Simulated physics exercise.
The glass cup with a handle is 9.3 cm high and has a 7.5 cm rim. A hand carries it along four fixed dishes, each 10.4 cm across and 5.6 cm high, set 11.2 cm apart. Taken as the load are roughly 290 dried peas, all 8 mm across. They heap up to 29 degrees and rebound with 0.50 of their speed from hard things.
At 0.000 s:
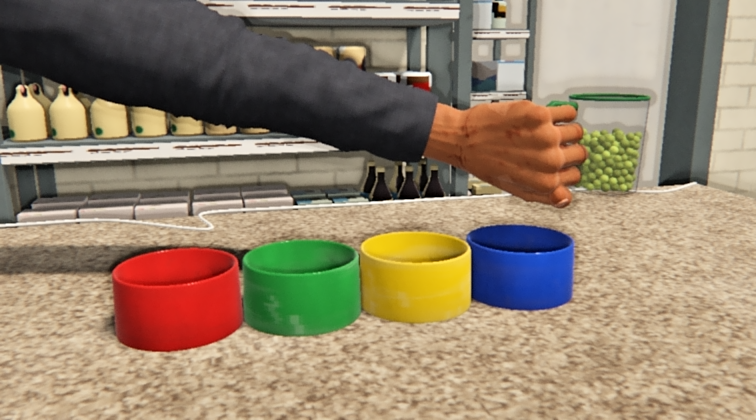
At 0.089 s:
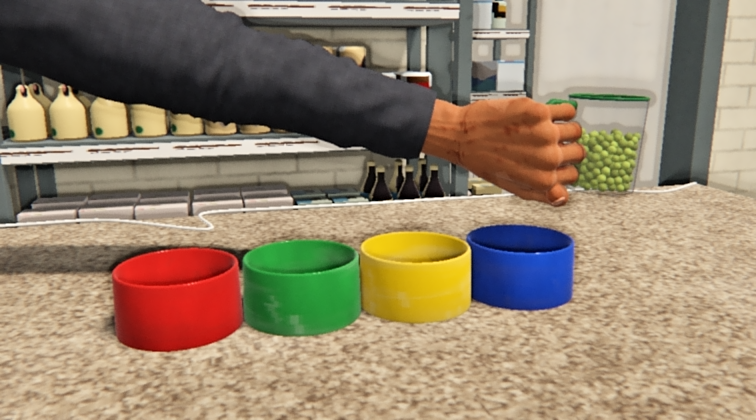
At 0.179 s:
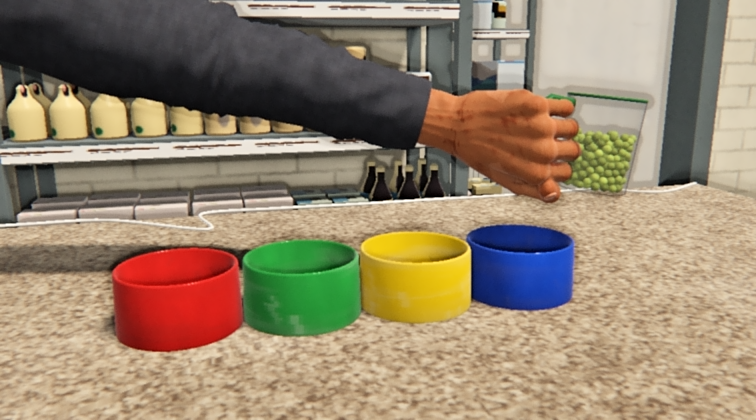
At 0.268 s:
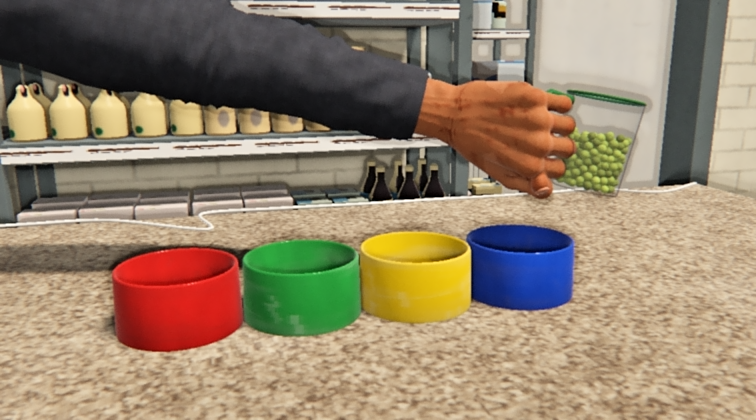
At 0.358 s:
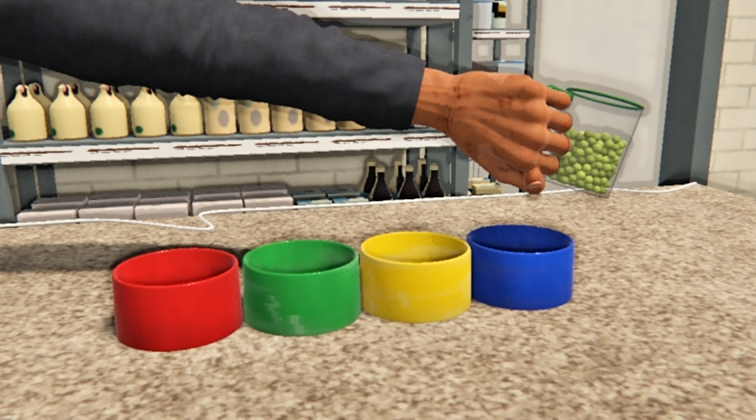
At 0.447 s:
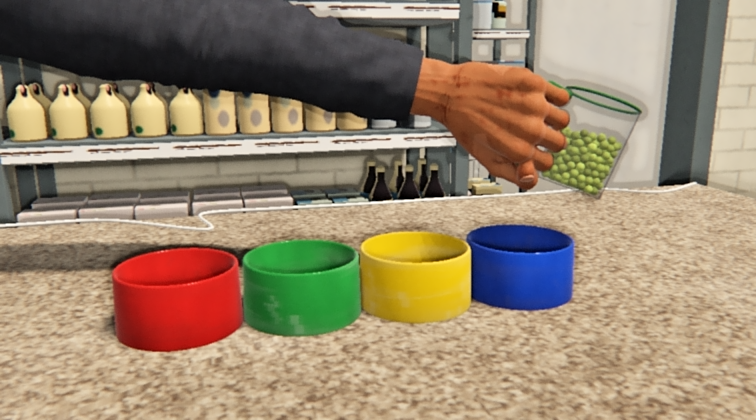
A hand slowly tilts a clear cup of green peas behind four colored dishes.
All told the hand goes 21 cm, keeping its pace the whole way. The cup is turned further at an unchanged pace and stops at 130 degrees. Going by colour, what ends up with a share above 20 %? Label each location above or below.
Labels - red: Below, blue: Above, green: Below, yellow: Below, counter: Below.
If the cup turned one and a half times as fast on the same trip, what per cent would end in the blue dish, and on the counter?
Shares: Blue dish 40, counter 60.
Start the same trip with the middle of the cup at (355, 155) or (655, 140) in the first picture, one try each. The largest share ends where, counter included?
In the first try green collects the most, and in the second it's counter.
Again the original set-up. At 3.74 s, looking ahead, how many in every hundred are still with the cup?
Roughly 0 %.
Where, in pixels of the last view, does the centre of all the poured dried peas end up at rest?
Approximately (525, 273) in the last picture.
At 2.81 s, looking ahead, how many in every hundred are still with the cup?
About 0 per cent.
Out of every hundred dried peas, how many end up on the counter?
I'd reckon around 0 per cent.
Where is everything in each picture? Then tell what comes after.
Cup at (605, 143), tilt 0 degrees, lip at (641, 96), moved 0.0 cm; middle of the pieces at (607, 156); blue dish at (519, 239); yellow dish at (415, 247); green dish at (301, 257); red dish at (176, 267), in the first picture.
Cup at (604, 143), tilt 2 degrees, lip at (641, 98), moved 0.2 cm; middle of the pieces at (605, 157), in the second picture.
Cup at (599, 144), tilt 6 degrees, lip at (639, 101), moved 0.7 cm; middle of the pieces at (599, 157), in the third picture.
Cup at (594, 144), tilt 11 degrees, lip at (637, 105), moved 1.3 cm; middle of the pieces at (593, 157), in the fourth picture.
Cup at (590, 144), tilt 16 degrees, lip at (635, 109), moved 1.8 cm; middle of the pieces at (588, 157), in the fifth picture.
Cup at (585, 144), tilt 21 degrees, lip at (632, 113), moved 2.3 cm; middle of the pieces at (582, 157); blue dish at (519, 239); yellow dish at (415, 247); green dish at (301, 257); red dish at (176, 267). The cup turns about 55 degrees a second and travels 6 cm a second, in the sixth picture.
After 1.86 s, tilt 97 degrees; cup holds 100 %.
After 2.81 s, tilt 130 degrees; cup holds 0 %, blue 100 %.
Then, at 3.74 s, tilt 130 degrees; cup holds 0 %, blue 100 %.
At rest (4.0 s), red 0 %, blue 100 %, green 0 %, yellow 0 %, counter 0 %.
